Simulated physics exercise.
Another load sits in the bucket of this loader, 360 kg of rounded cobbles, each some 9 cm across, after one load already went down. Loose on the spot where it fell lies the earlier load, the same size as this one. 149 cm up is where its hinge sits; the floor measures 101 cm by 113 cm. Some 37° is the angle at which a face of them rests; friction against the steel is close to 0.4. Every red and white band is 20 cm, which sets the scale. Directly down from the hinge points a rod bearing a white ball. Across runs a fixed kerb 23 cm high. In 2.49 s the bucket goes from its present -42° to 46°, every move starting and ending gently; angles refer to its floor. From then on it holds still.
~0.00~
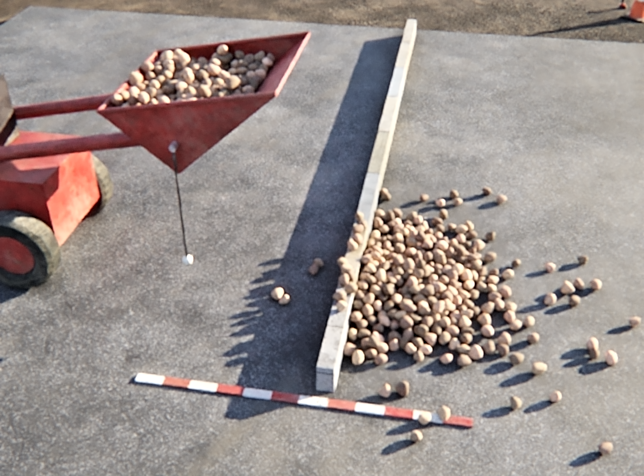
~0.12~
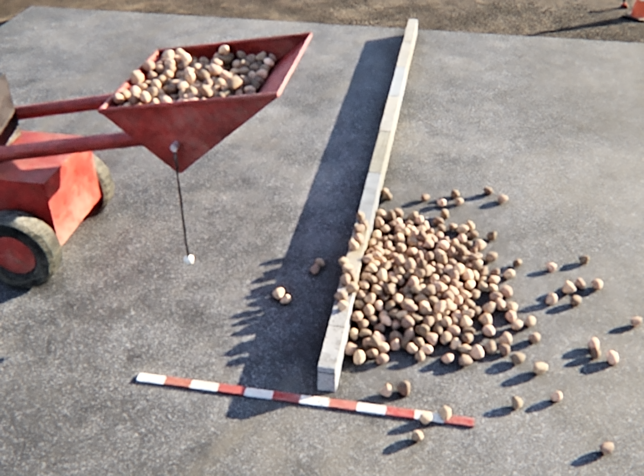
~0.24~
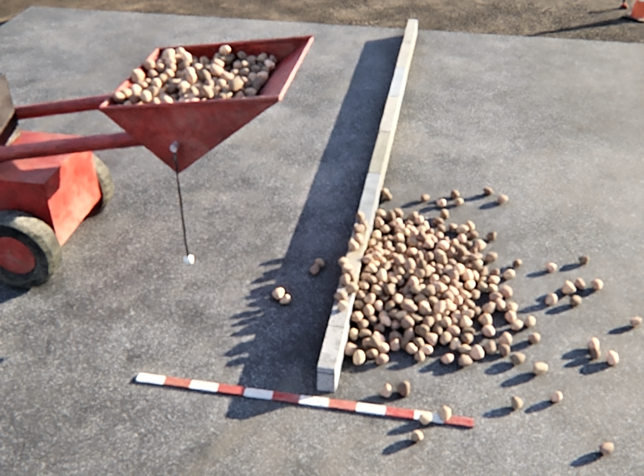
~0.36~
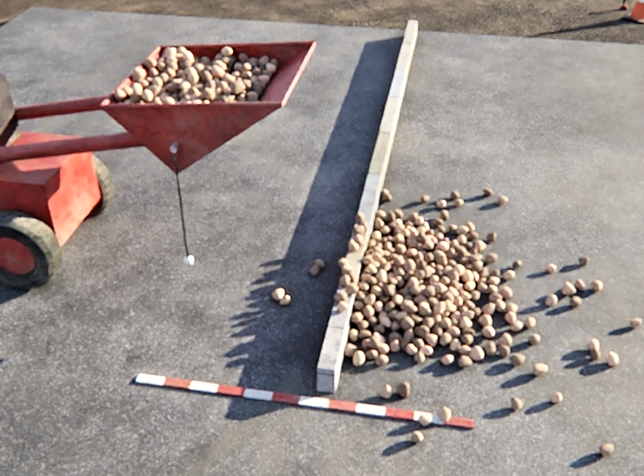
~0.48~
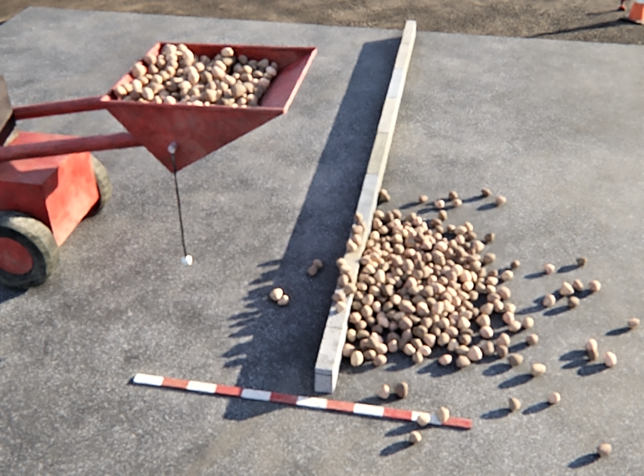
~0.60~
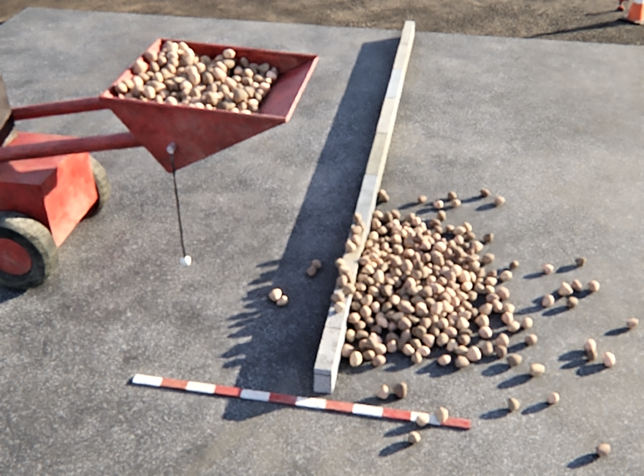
On a grey paved floor, beside a pale kerb with a heap of brownish stones mostly to its right, a red loader slightly tilted its full bucket, and the stones inside shifted a little leftward.
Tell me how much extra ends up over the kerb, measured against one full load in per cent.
The extra comes to about 4 percent of a load.
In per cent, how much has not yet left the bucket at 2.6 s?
0 %.
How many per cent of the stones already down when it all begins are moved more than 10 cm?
Roughly 0 % of them.
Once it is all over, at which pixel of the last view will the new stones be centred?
In the last view, somewhere near (312, 270).
After 1.9 s the floor is at 32°; in per cent of one load, 95 in the bucket, 10 on this side of the kerb, 96 over the kerb; the foremost stones are at (619, 339).
After 2.6 s the floor is at 46°; in per cent of one load, 2 in the bucket, 100 on this side of the kerb, 98 over the kerb; the foremost stones are at (619, 339).
After 2.9 s the floor is at 46°; in per cent of one load, 0 in the bucket, 100 on this side of the kerb, 100 over the kerb; the foremost stones are at (619, 339).
After 5.6 s the floor is at 46°; in per cent of one load, 0 in the bucket, 100 on this side of the kerb, 100 over the kerb; the foremost stones are at (619, 339). Net gain over the kerb, 4.
